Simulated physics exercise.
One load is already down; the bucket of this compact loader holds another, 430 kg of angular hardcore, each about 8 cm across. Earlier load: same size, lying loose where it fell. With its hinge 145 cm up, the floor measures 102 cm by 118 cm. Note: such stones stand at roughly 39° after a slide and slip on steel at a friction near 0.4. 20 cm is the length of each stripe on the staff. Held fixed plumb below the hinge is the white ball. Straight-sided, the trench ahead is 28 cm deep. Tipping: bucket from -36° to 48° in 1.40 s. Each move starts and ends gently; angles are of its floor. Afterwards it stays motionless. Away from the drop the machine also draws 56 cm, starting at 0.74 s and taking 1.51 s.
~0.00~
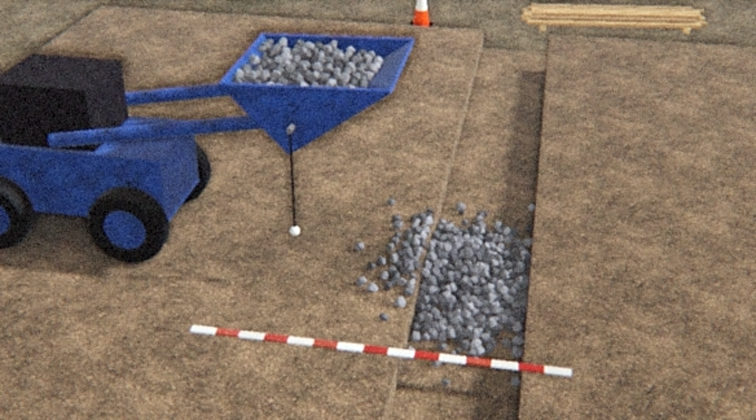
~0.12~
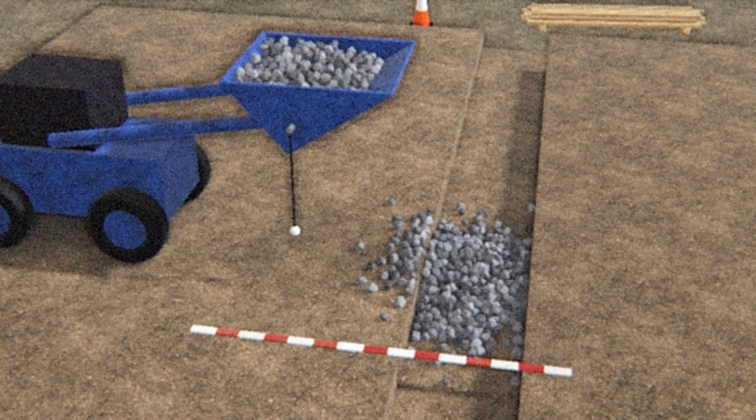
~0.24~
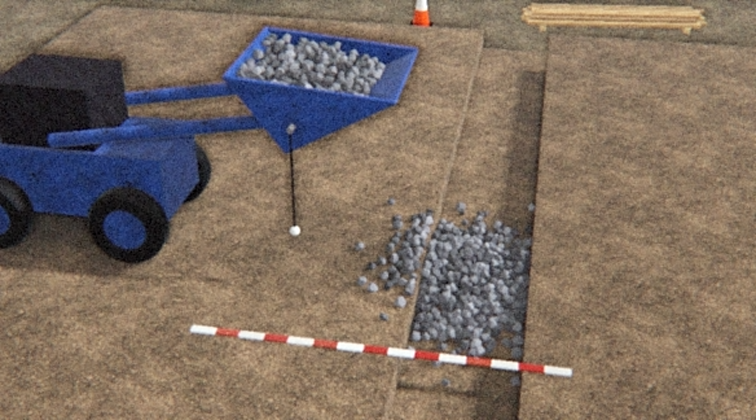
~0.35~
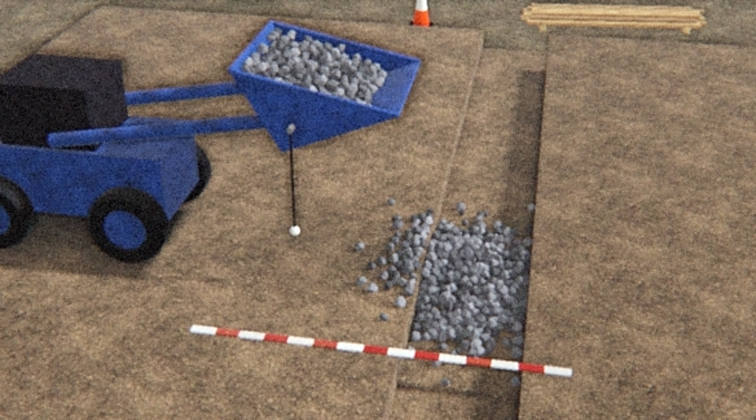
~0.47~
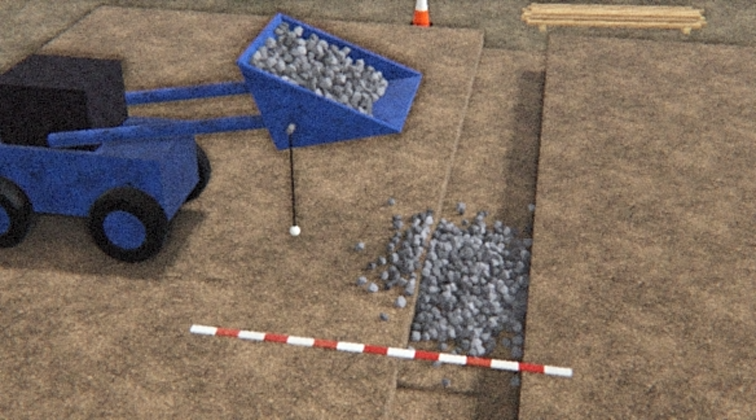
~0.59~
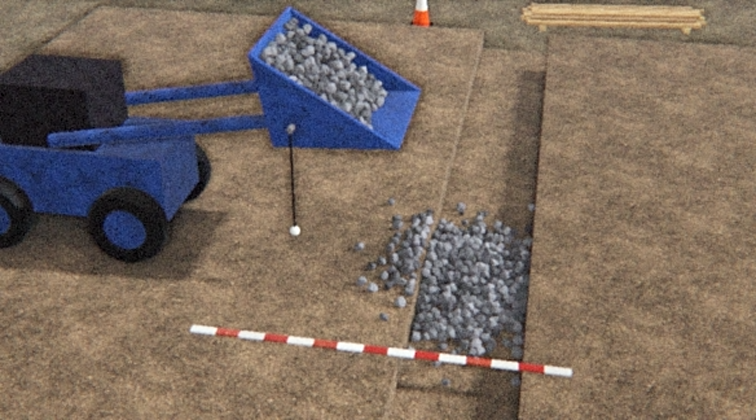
On a brown dirt site with a straight trench partly filled with loose grey stones, a blue loader holds its stone-filled bucket raised while the bucket steadily rotates, its rear edge rising and its right-hand lip lowering.
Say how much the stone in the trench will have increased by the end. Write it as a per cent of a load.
It will have increased by about 10 per cent of a load.
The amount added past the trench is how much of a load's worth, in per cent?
0 % of a load.
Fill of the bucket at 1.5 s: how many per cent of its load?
Around 20 per cent of the load is still inside.
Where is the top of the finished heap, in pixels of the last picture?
In the last view, close to (382, 226).
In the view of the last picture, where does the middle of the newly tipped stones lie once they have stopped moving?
Near (373, 243).
After 1.0 s the floor is at 35°; in per cent of one load, 100 in the bucket, 10 short of the trench, 90 in the trench; the foremost stones are at (525, 270).
After 1.5 s the floor is at 48°; in per cent of one load, 21 in the bucket, 88 short of the trench, 90 in the trench; the foremost stones are at (525, 270).
After 2.7 s the floor is at 48°; in per cent of one load, 0 in the bucket, 99 short of the trench, 101 in the trench; the foremost stones are at (525, 275).
After 5.4 s the floor is at 48°; in per cent of one load, 0 in the bucket, 99 short of the trench, 101 in the trench; the foremost stones are at (525, 275). Net gain in the trench, 10.
